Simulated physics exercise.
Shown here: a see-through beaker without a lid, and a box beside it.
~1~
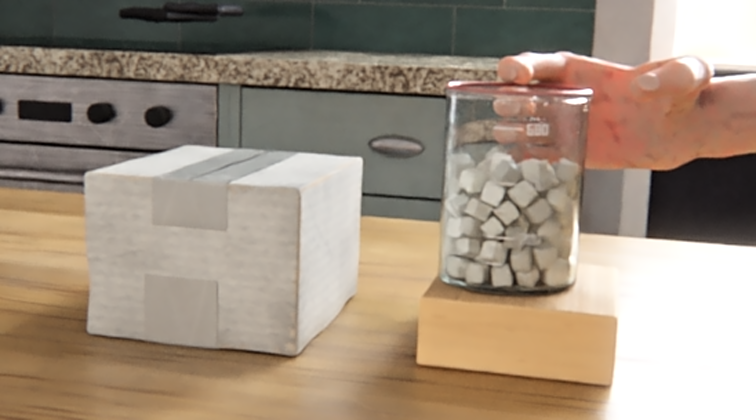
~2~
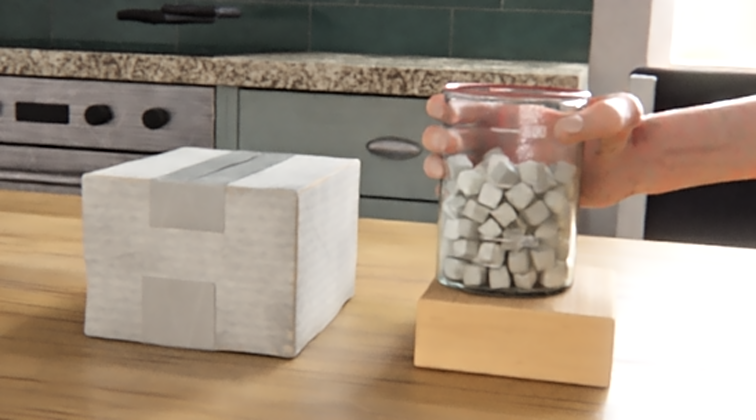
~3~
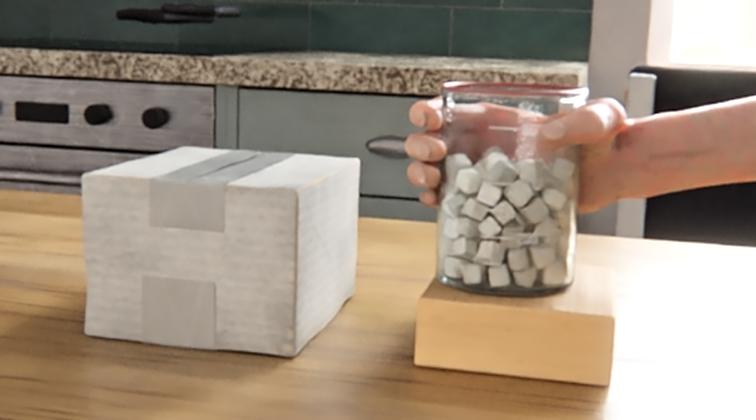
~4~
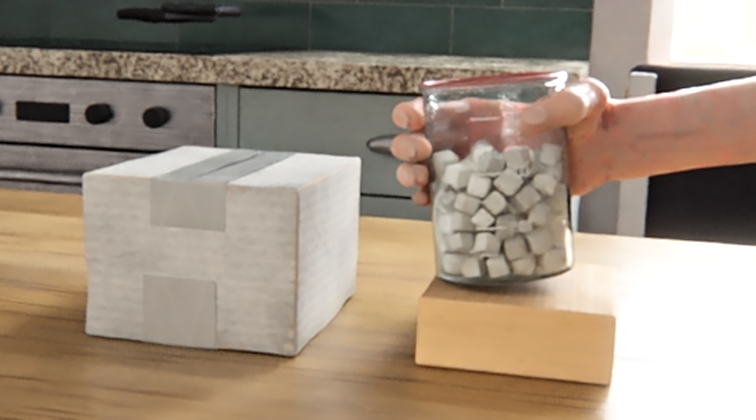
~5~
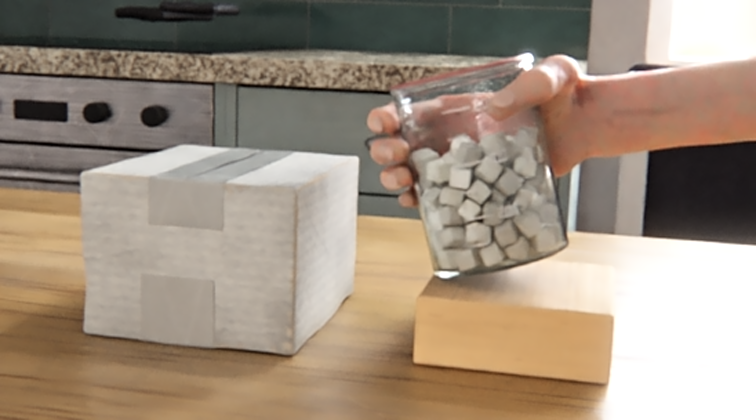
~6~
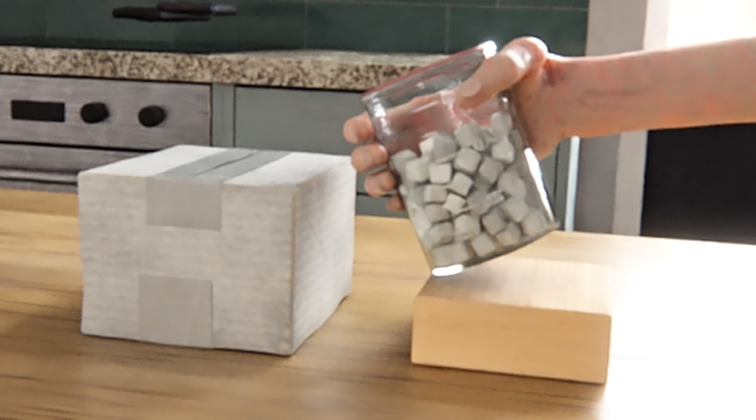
A hand reaches around a clear glass beaker of pale cubes on a wooden block, grips it, then lifts it slightly and tilts it to the left toward a taped whitish box that stays still on the kitchen counter.
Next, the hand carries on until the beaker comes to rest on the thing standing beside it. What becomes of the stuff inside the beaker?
It stays in.
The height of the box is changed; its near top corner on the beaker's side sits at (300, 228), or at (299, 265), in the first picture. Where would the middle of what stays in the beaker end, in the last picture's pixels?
(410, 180) and then (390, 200).
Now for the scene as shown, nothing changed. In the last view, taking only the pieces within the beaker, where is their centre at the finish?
Approximately (434, 181).
Then, 0.33 s on from there, the beaker leans 40°; everything is still inside.
Then, 0.62 s on from there, the beaker rests on the box at 48°; everything is still inside.
In the end, the beaker rests on the box at 48°; everything is still inside.
